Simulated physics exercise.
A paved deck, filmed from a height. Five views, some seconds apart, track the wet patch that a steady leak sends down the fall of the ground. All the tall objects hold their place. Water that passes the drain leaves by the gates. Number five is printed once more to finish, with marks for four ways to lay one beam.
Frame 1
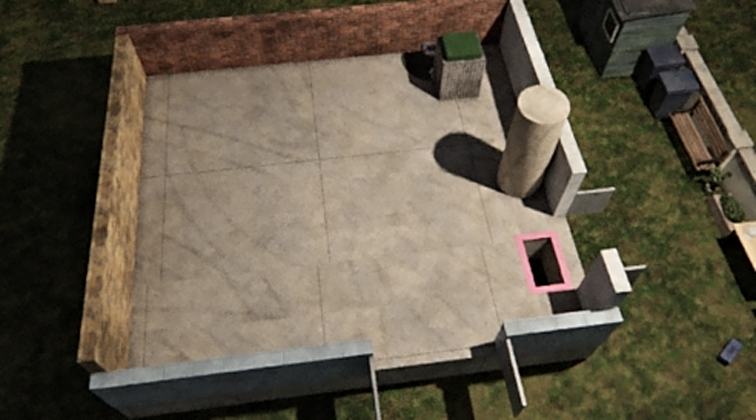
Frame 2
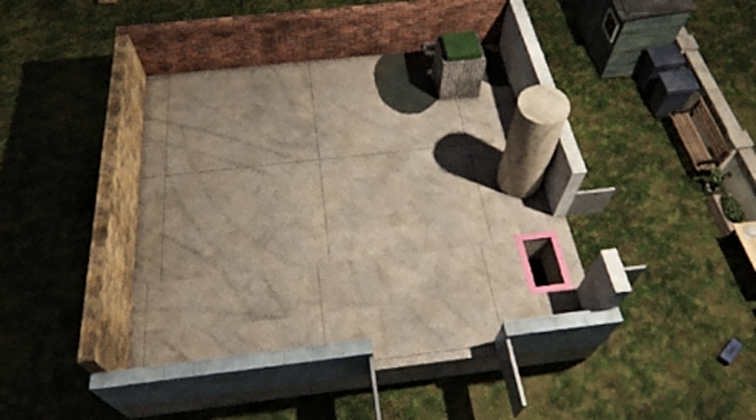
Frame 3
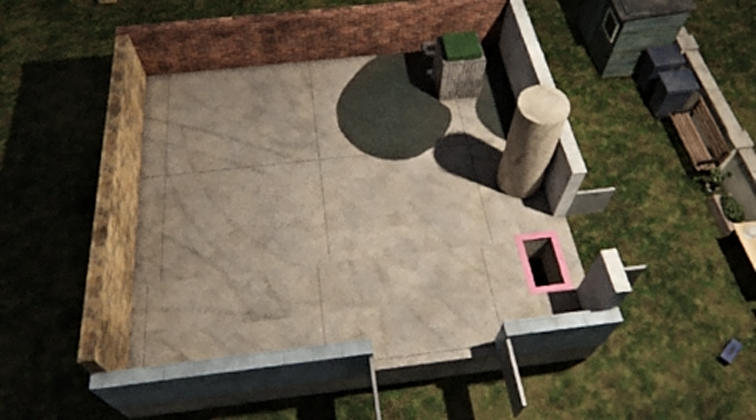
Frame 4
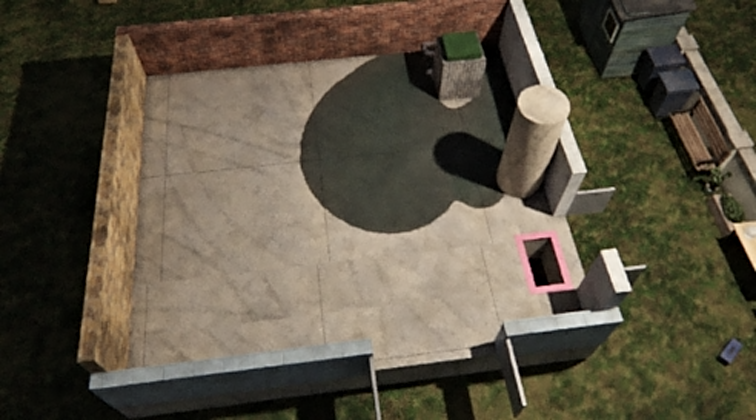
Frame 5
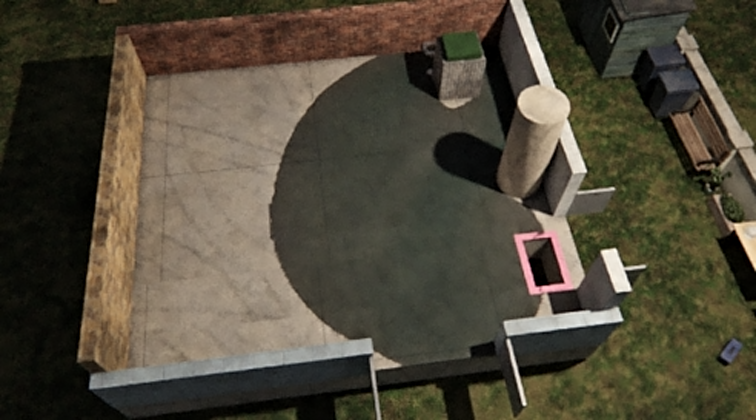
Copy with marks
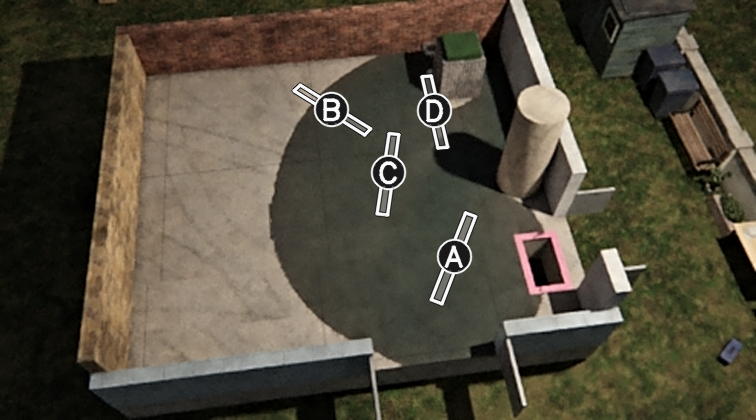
On a paved deck enclosed by low brick and pale walls, a dark wet patch appears beside a green-topped box near the back. It spreads across the paving, surrounds the base of a tall round column, then widens toward the front wall and openings, while the pink-edged drain stays dry.
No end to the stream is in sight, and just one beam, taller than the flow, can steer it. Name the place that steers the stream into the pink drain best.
The answer is place B.
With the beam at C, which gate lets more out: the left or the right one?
More leaves on the left.
On the marked copy, A from (436, 301) to (470, 214); B from (297, 87) to (367, 131); C from (382, 214) to (394, 134); D from (442, 147) to (426, 76).
With A, about 7 % of the stream goes into the pink drain, about 87 % out by the gates.
With B, about 14 % of the stream goes into the pink drain, about 82 % out by the gates.
With C, about 9 % of the stream goes into the pink drain, about 87 % out by the gates.
With D, about 9 % of the stream goes into the pink drain, about 87 % out by the gates.
